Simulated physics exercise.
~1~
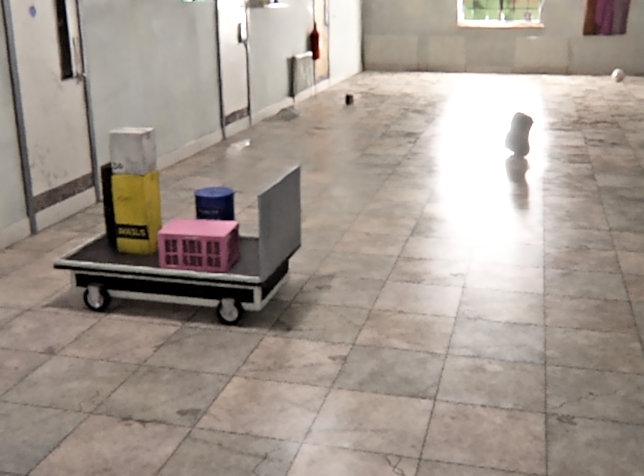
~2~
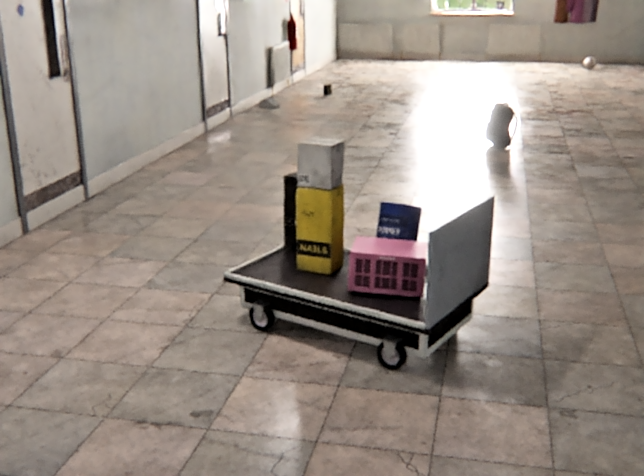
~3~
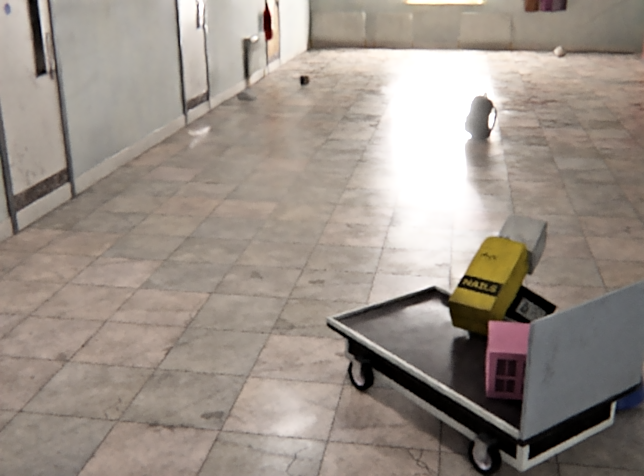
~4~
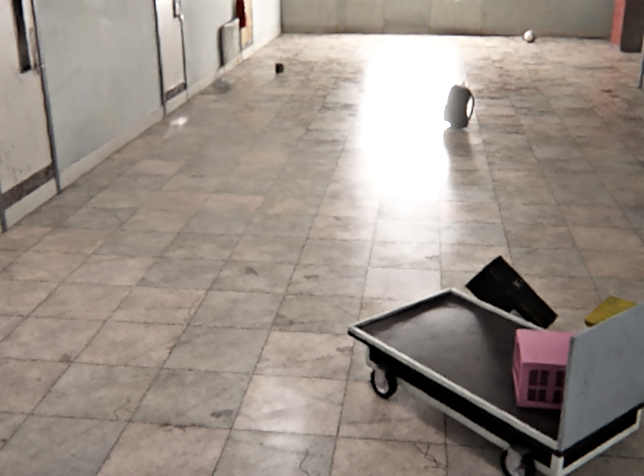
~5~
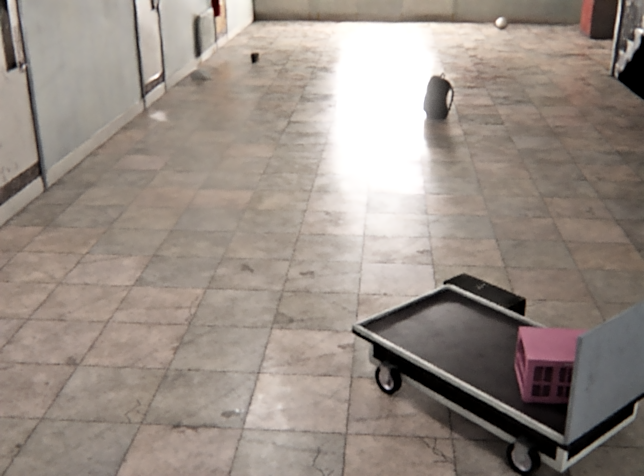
A loaded cart rolls right, turns and stops, spilling everything except the pink crate.
